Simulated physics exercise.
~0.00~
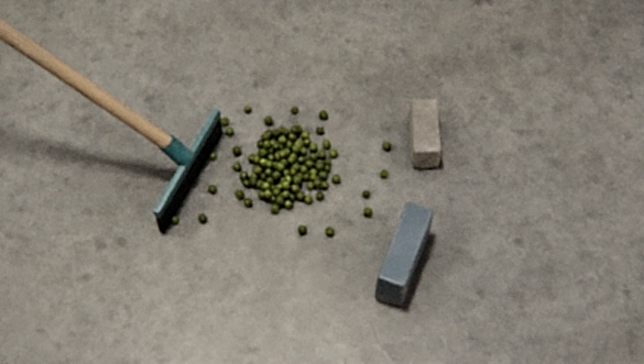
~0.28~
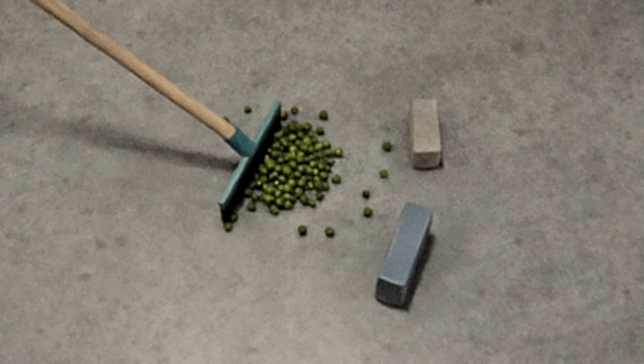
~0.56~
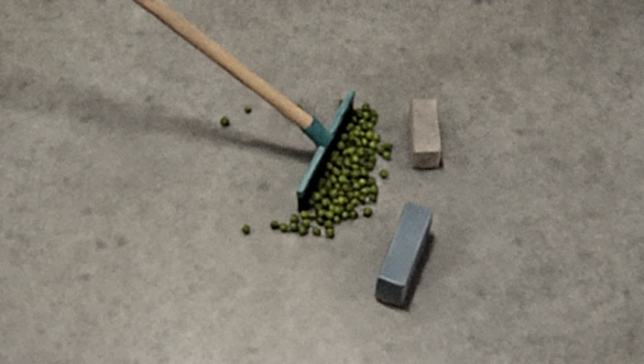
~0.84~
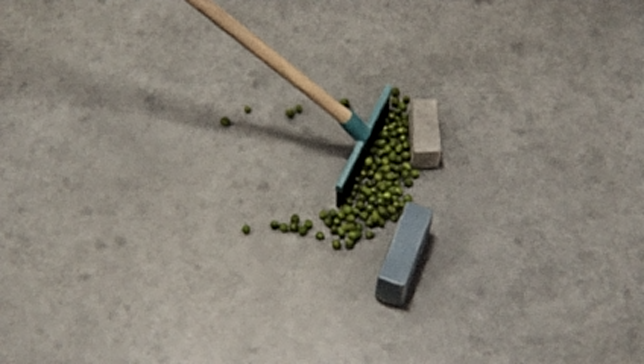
A teal squeegee pushes a pile of green olives right, up against two blocks.
